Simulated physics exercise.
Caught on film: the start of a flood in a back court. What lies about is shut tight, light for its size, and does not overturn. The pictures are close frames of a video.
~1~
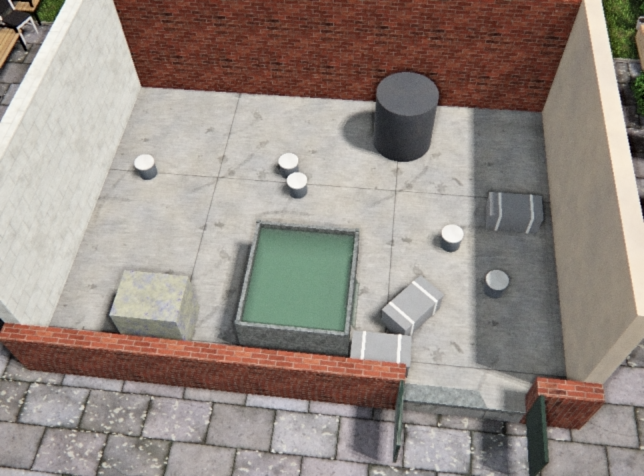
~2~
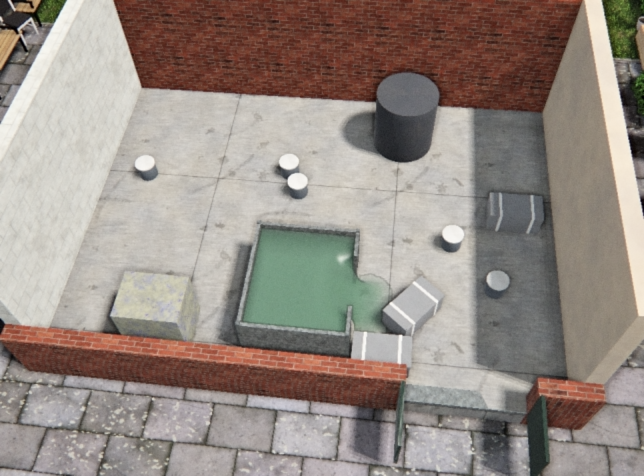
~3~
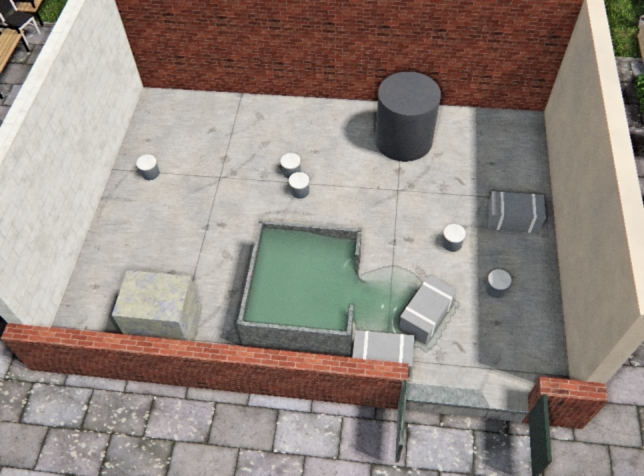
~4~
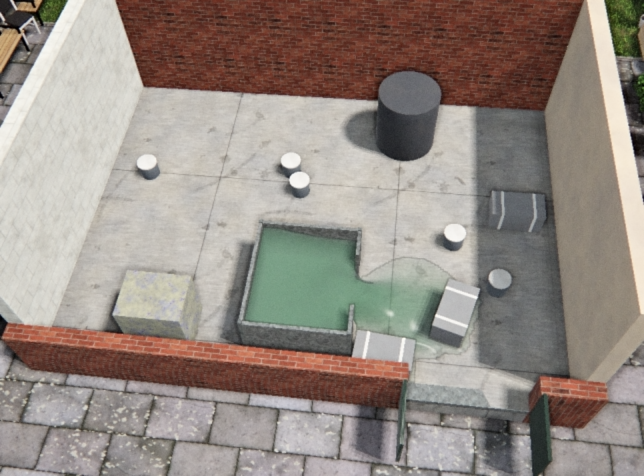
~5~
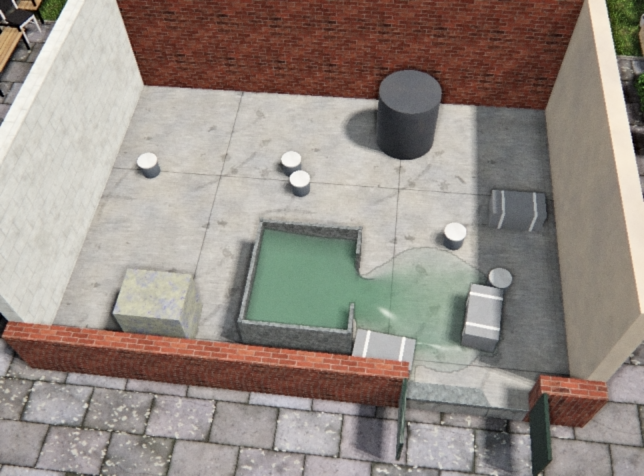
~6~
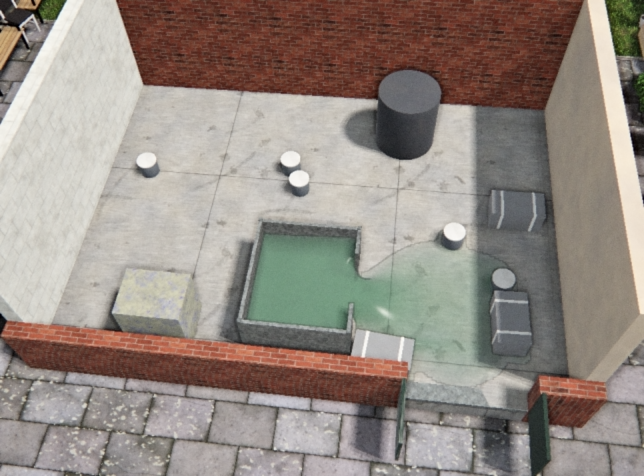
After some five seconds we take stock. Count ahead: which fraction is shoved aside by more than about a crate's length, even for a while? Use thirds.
It is between one and two thirds.
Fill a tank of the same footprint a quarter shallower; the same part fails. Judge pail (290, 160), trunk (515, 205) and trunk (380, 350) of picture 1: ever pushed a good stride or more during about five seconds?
In turn: Under that, shifted that much, under that.
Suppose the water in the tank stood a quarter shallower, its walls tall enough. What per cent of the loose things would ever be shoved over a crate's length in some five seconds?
Some 50 per cent.
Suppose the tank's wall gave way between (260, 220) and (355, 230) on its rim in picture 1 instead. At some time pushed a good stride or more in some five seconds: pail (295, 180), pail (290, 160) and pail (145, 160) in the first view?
In that order: Swept aside, moved that far, pushed that far.
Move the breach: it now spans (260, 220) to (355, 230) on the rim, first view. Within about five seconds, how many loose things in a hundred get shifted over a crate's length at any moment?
Near 50 in a hundred.
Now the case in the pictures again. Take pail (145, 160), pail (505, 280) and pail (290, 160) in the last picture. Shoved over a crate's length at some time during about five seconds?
One after the other: Not that far, that far or more, not that far.
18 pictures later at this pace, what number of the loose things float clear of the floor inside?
3 of them.
A moment on, 2 of 8 are well off their spots; 1 afloat.
Next, 4 of 8 are well off their spots; 4 afloat.
Later, 4 of 8 are well off their spots; 3 afloat.
In the end, 4 of 8 are well off their spots, and 4 have been at some point; 4 afloat.
